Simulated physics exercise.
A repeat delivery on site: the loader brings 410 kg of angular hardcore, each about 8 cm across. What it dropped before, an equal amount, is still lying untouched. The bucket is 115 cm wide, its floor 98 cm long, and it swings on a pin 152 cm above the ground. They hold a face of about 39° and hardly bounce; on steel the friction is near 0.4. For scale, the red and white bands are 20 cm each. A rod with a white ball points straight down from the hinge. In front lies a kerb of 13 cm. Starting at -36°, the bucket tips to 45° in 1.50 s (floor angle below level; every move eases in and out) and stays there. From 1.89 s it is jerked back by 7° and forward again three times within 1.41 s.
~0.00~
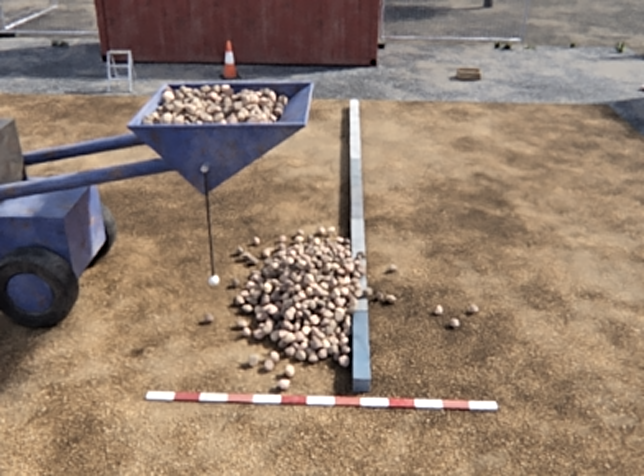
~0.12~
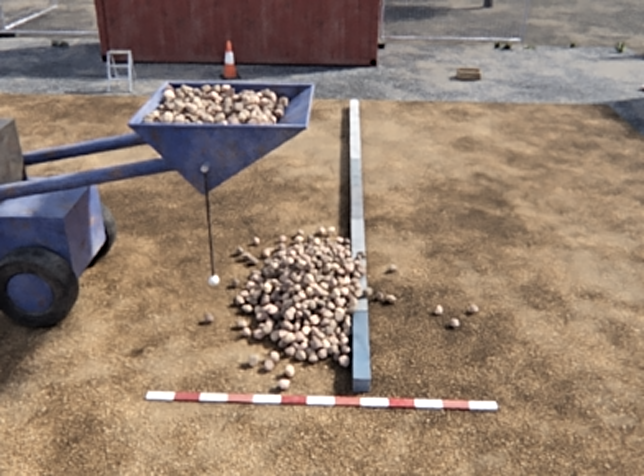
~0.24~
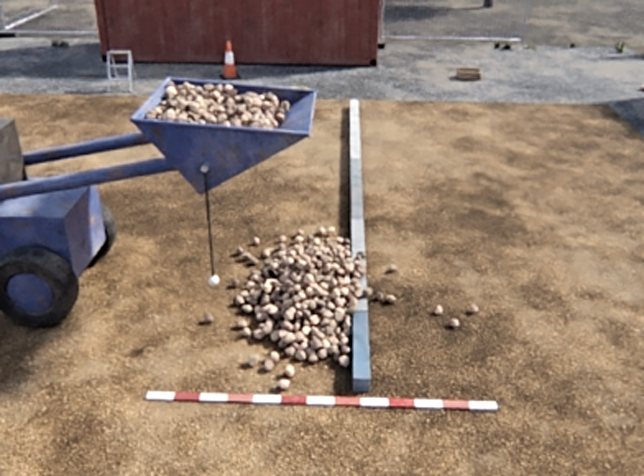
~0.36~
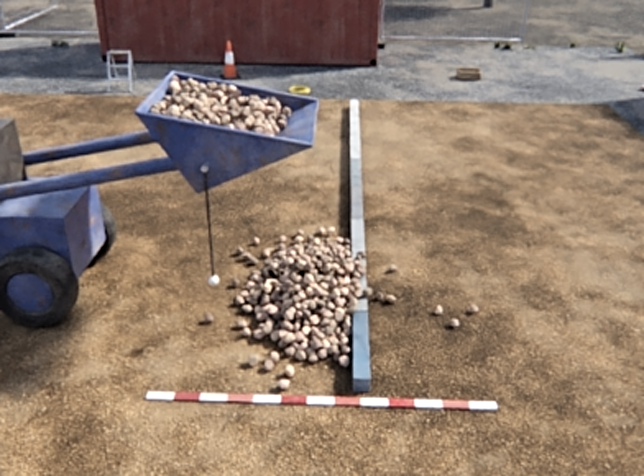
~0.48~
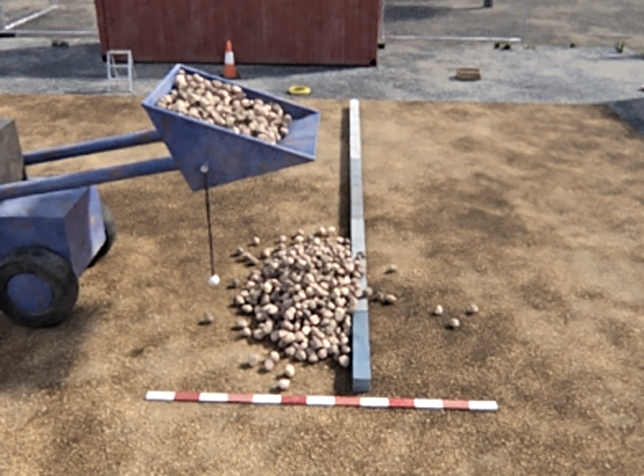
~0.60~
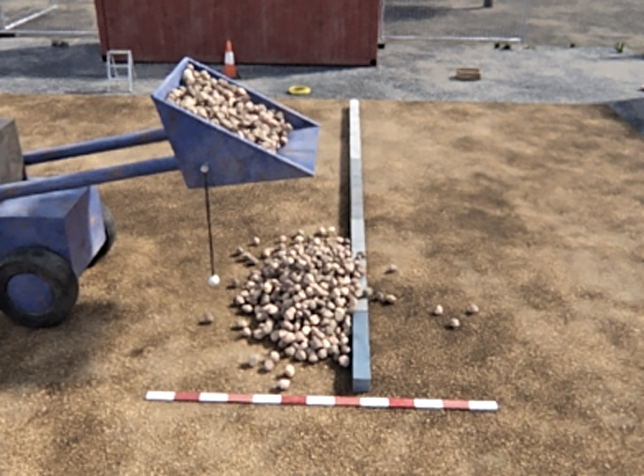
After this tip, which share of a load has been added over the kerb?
About 27 per cent.
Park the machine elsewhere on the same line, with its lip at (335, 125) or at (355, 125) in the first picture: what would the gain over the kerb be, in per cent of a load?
Near 55 per cent from the first place, 75 from the second.
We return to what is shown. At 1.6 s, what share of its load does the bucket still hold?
About 40 per cent.
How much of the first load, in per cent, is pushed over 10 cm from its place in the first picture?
Roughly 5 per cent of them.
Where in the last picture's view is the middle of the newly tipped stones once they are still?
Their middle is at about (334, 278).
After 1.1 s the floor is at 32°; in per cent of one load, 99 in the bucket, 100 on this side of the kerb, 1 over the kerb; the foremost stones are at (406, 295).
After 1.6 s the floor is at 45°; in per cent of one load, 41 in the bucket, 158 on this side of the kerb, 1 over the kerb; the foremost stones are at (406, 295).
After 3.8 s the floor is at 45°; in per cent of one load, 0 in the bucket, 172 on this side of the kerb, 28 over the kerb; the foremost stones are at (493, 323).
After 6.5 s the floor is at 45°; in per cent of one load, 0 in the bucket, 172 on this side of the kerb, 28 over the kerb; the foremost stones are at (493, 323). Net gain over the kerb, 27.
